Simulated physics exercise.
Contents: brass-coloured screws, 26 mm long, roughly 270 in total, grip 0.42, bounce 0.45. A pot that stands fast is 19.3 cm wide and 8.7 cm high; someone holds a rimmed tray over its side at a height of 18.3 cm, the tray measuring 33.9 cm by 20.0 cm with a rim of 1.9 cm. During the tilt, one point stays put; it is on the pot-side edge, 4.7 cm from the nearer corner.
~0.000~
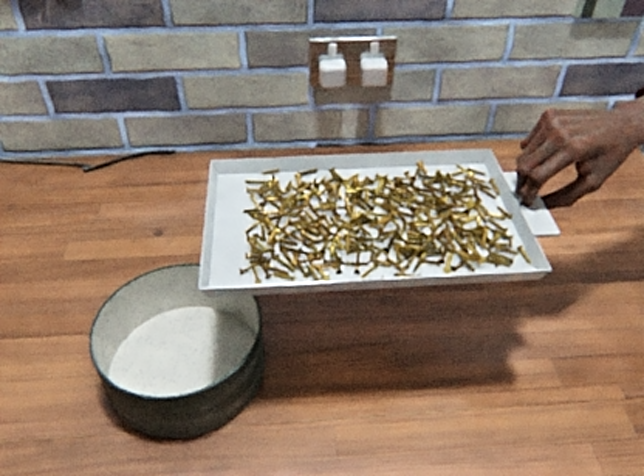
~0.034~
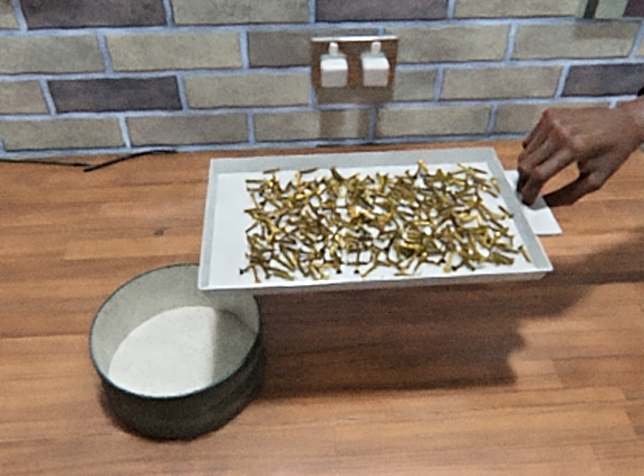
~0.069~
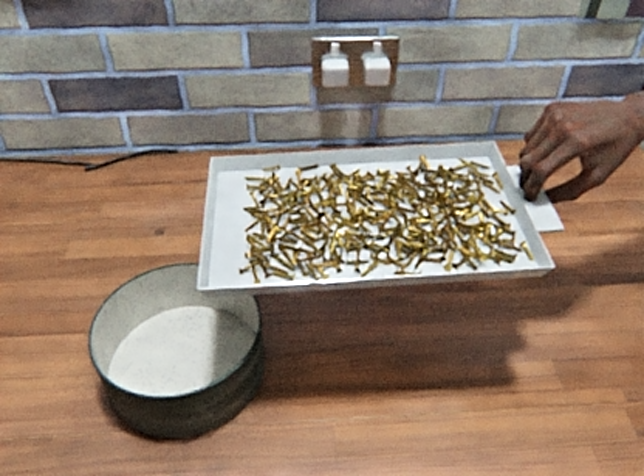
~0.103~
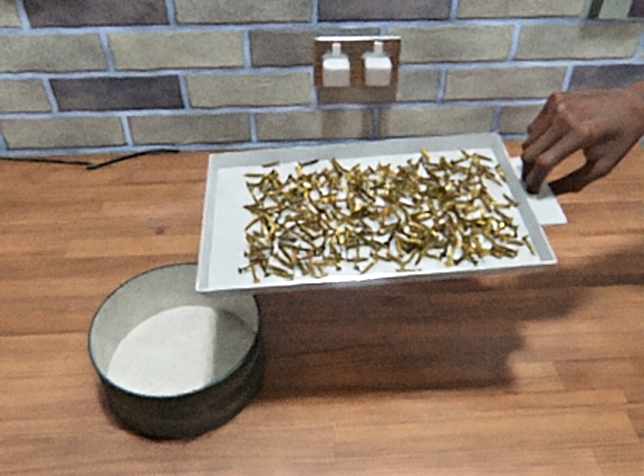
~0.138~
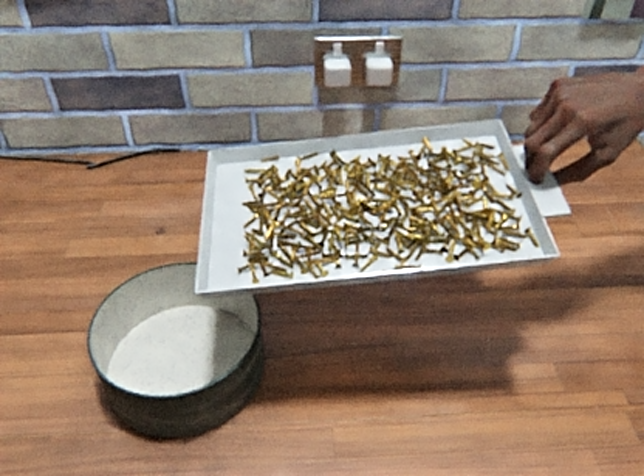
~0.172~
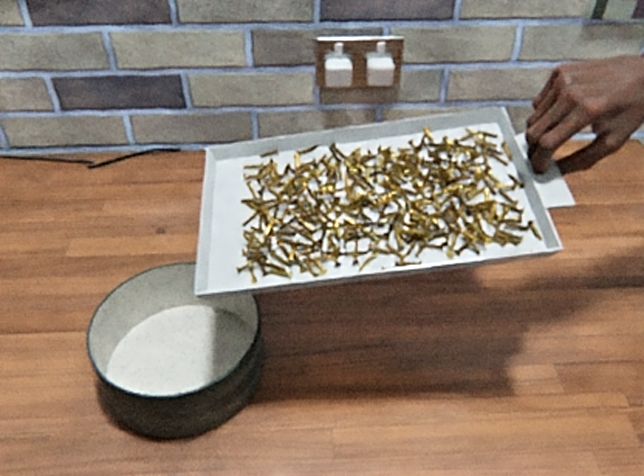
The clip shows a hand at the right holding a white rimmed tray of brass-coloured screws above a wooden surface beside a dark round pot, then gradually raising the tray's right side while the screws stay spread across it.
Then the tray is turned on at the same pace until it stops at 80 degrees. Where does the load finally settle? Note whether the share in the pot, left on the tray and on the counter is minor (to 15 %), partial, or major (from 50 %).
Noted: Pot major; tray minor; counter partial.
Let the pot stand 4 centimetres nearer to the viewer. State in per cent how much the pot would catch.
In that case some 95 per cent.
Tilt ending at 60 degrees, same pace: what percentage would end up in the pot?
Estimated share: About 55 %.
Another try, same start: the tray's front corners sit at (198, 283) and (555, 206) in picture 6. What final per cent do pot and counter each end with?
That works out as pot 65 and counter 35.
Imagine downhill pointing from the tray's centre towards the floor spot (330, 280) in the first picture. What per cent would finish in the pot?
I'd say close to 35 %.
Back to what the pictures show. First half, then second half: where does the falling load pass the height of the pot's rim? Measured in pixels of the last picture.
Near (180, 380) at first, near (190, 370) afterwards.
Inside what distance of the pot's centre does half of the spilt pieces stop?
Distance: Some 16 cm.
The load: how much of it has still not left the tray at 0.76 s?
Roughly 75 per cent.
Then, at 0.53 s, tilt 45 degrees; the tray holds 100 %, the pot 0 %.
After 0.76 s, tilt 67 degrees; the tray holds 75 %, the pot 0 %.
After 1.11 s, tilt 80 degrees; the tray holds 0 %, the pot 65 %.
By 2.1 s all is still; pot 70 %, tray 0 %, counter 30 %.
